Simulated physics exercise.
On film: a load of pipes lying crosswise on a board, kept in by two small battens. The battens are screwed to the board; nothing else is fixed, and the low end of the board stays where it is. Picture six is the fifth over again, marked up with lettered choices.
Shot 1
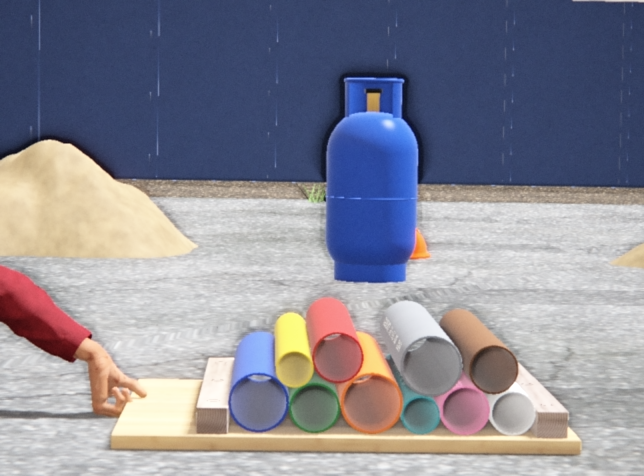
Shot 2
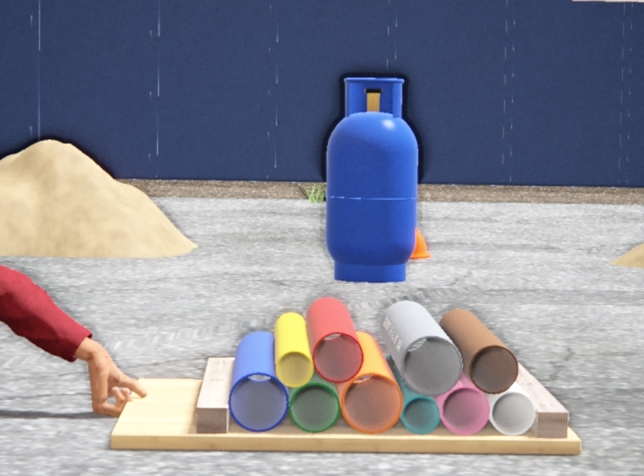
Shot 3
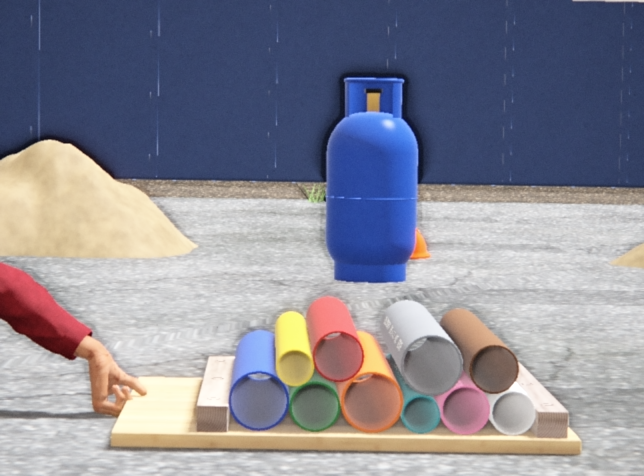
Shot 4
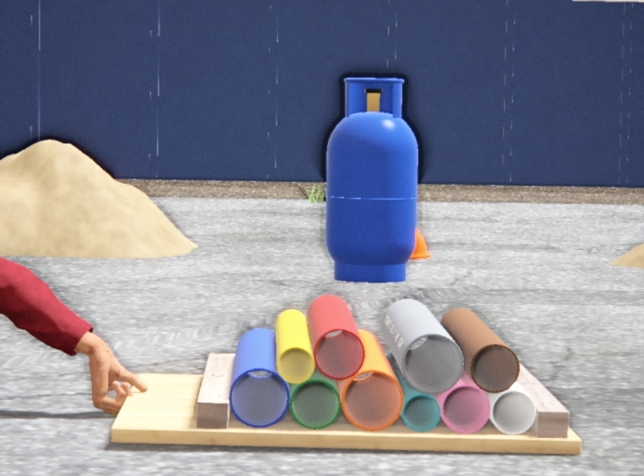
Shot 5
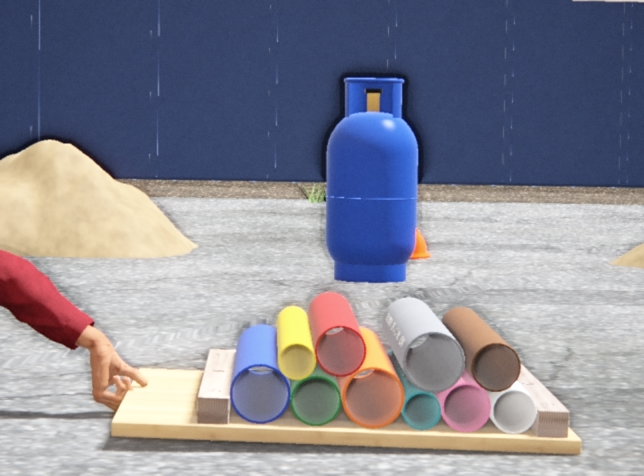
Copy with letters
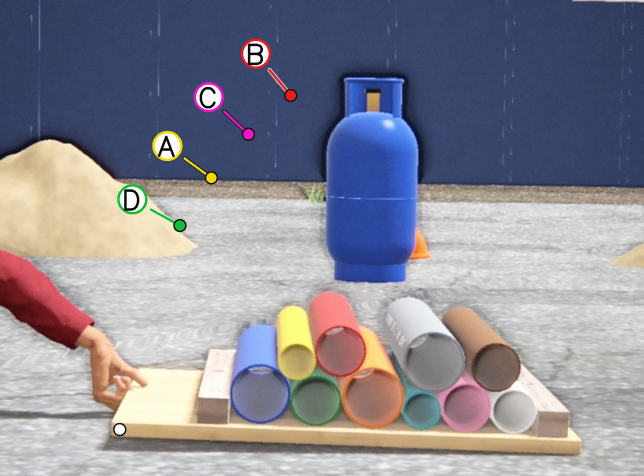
At first, a hand in a red sleeve rests its fingers on the left end of a board stacked with colourful pipes between two small battens. Then the hand slowly lifts that end slightly, tilting the board and shifting the pipes a little with it, while the blue gas cylinder behind stays still.
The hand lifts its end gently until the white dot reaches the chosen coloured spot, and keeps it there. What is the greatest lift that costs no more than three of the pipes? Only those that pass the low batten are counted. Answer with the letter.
No higher than A.
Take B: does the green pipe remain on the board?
The green pipe: Yes.
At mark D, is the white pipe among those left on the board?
Yes.
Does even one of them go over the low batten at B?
At B: Yes.
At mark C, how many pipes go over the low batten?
It comes to four.
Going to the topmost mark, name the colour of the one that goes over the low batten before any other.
The brown one.
On the marked copy, A at (211, 178); B at (290, 96); C at (248, 134); D at (180, 225); the white dot at (120, 430).
Following A. Soon after the start, board at 22°.
Later, board at 35°.
In the end, board at 35°, three over the low batten (red, brown, grey).
As for the rest, B four over the low batten (yellow, red, brown, grey); C four over the low batten (yellow, red, brown, grey); D one over the low batten (brown).
